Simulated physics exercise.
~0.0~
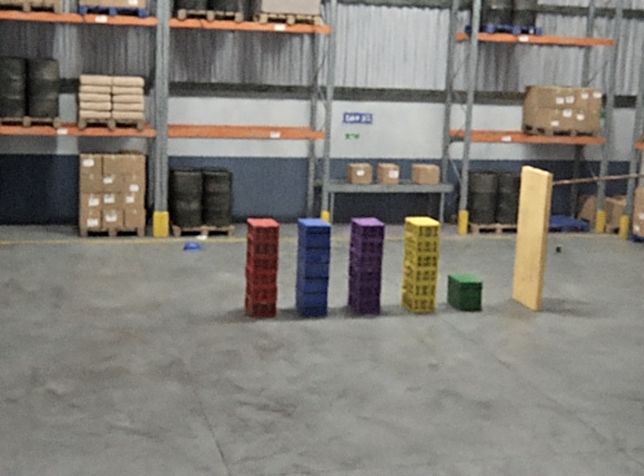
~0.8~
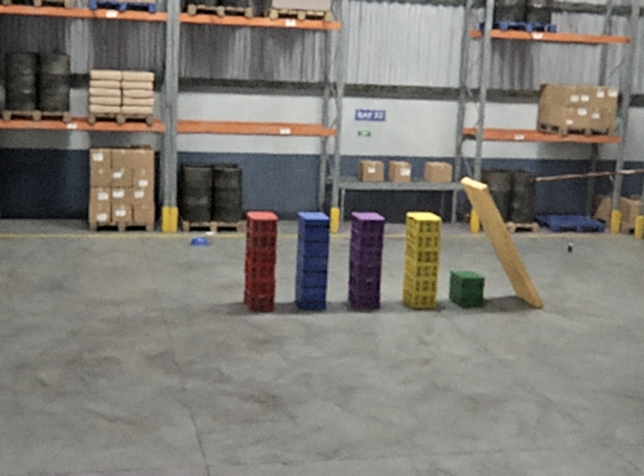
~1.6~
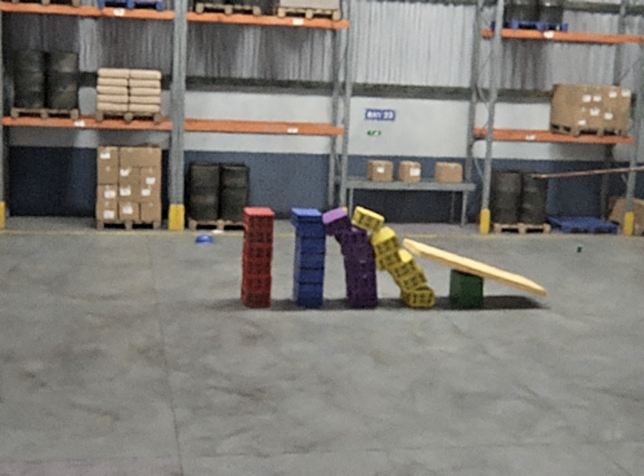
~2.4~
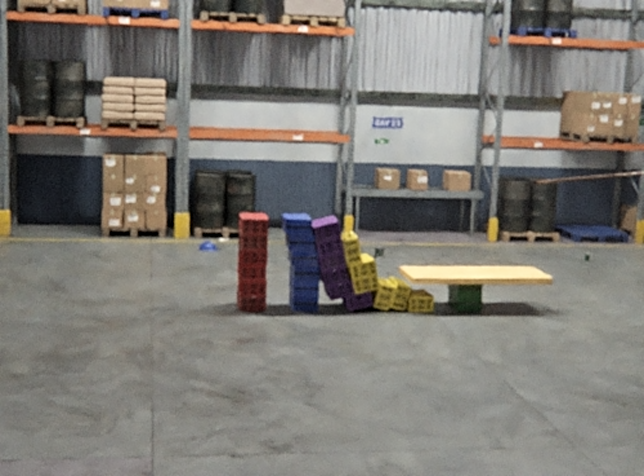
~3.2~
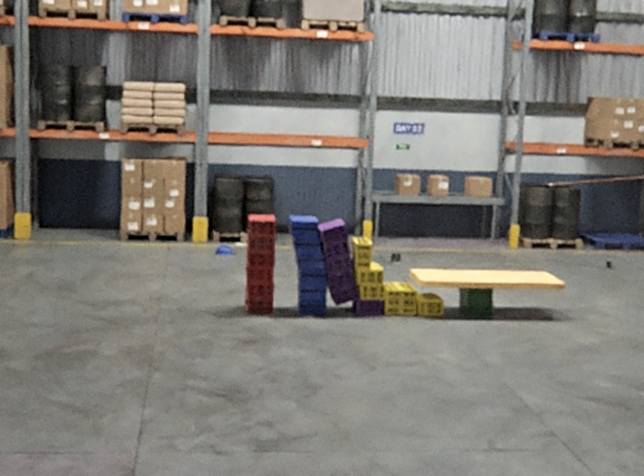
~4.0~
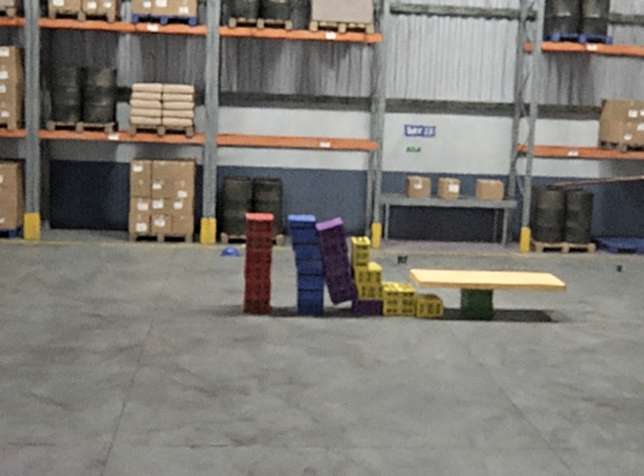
A yellow board standing at the right of a row of crate stacks tips left over the short green stack and knocks into the yellow one, which topples against the purple; it ends flat atop the green crates, with purple leaning on blue and red still upright.
